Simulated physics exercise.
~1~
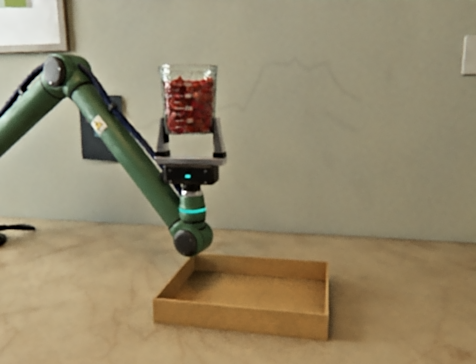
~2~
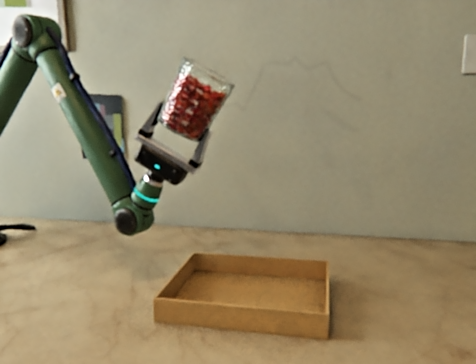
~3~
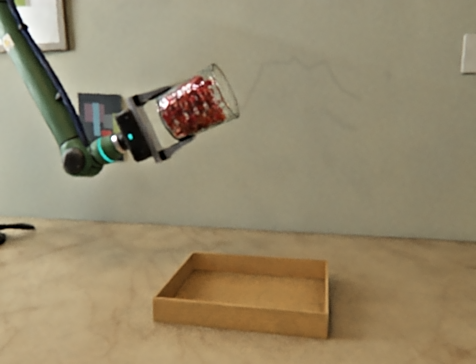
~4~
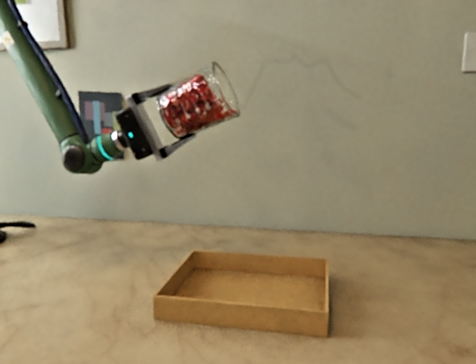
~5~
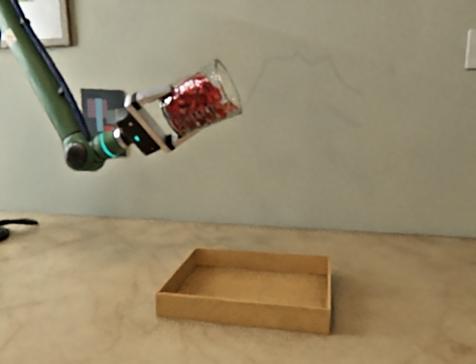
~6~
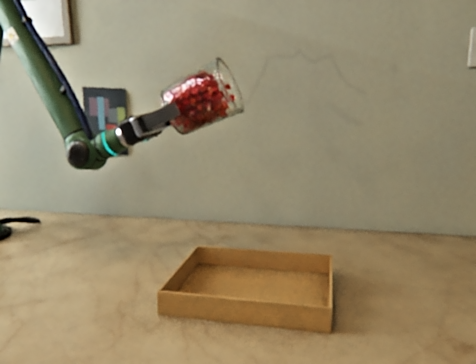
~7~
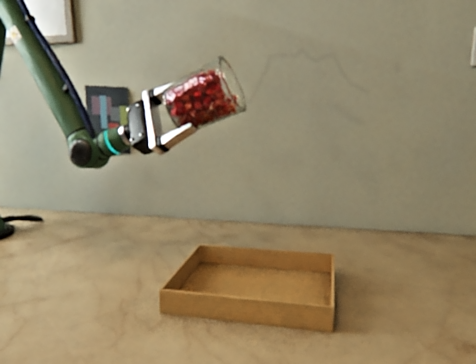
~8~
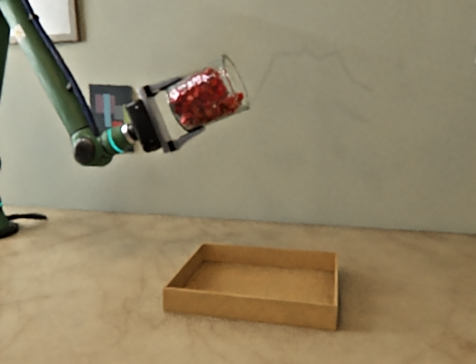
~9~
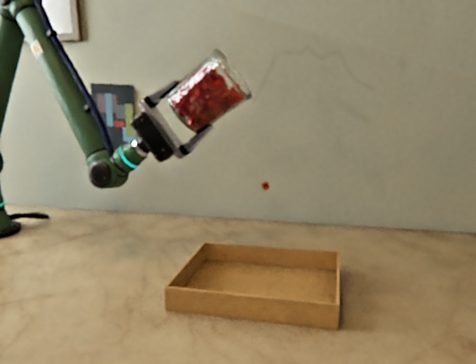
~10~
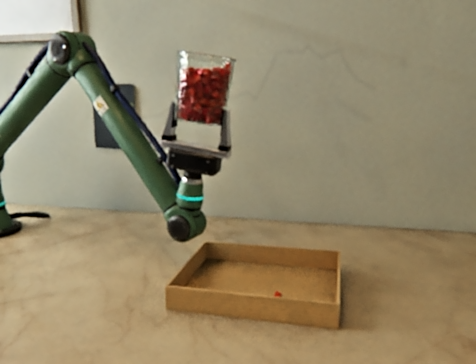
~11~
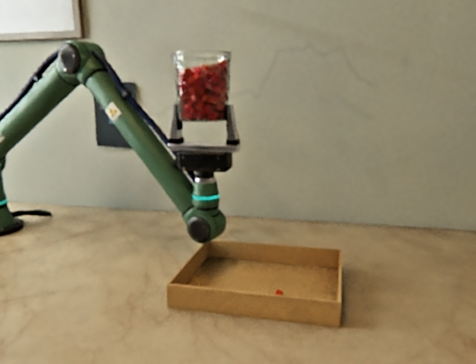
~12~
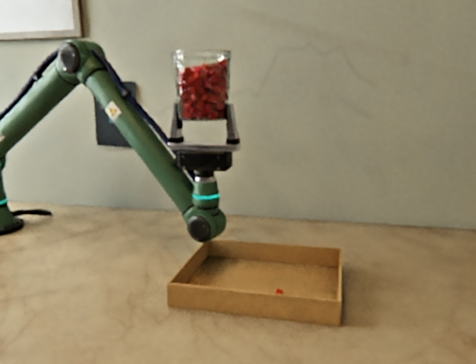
A green robot arm, reaching in from the left, holds a clear cup full of small red pieces upright above a marbled tabletop, seen from the side against a plain grey-green wall. A shallow, open brown tray sits empty below and slightly to the right. The arm tips the cup rightward until it lies well over on its side, then the gripper twists it about its own length while the pieces stay heaped inside. As the cup begins to swing back up, a single red piece drops toward the tray. The cup ends upright, still nearly full, with one piece lying in the tray.
